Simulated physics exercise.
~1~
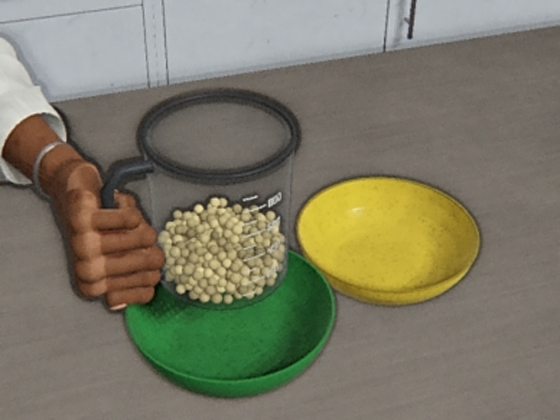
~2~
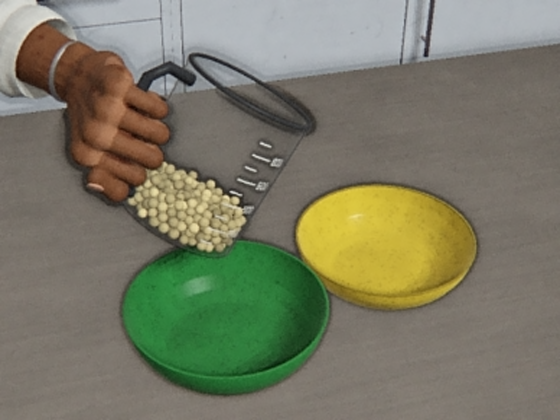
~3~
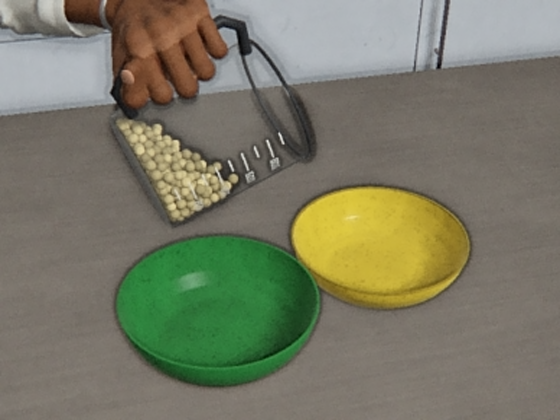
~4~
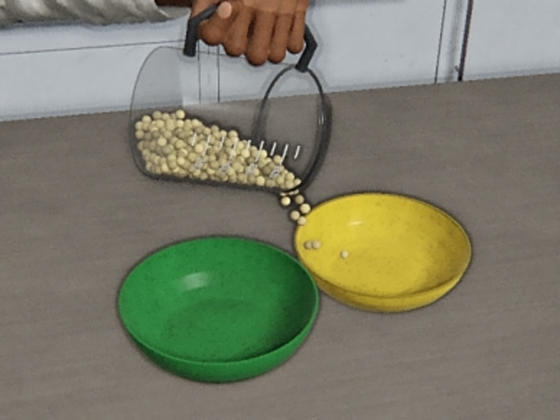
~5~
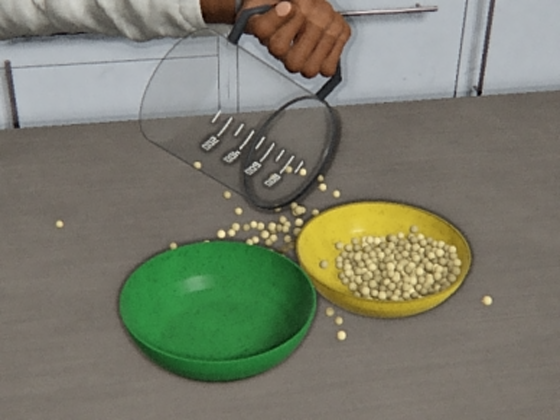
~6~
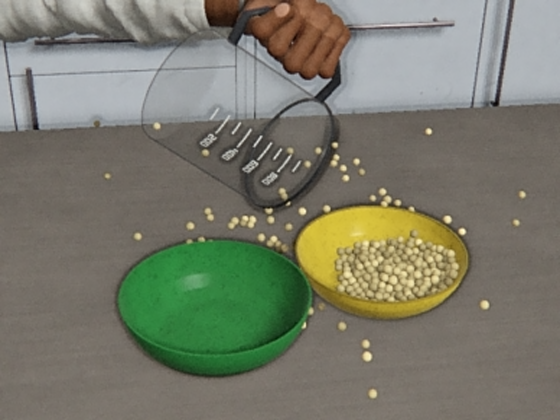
A clear jug of pale soya beans, held by a hand at the left, starts upright beside a green bowl and a yellow bowl on a grey-brown tabletop. The hand lifts it and tips it to the right, the beans sliding toward its lower side. Moving above the bowls, the jug tilts further and beans begin dropping from its rim into the yellow bowl. It then turns mouth downward and empties, with many beans missing the bowl and scattering. Finally, most beans lie in the yellow bowl, others are strewn around, and the green bowl looks empty.
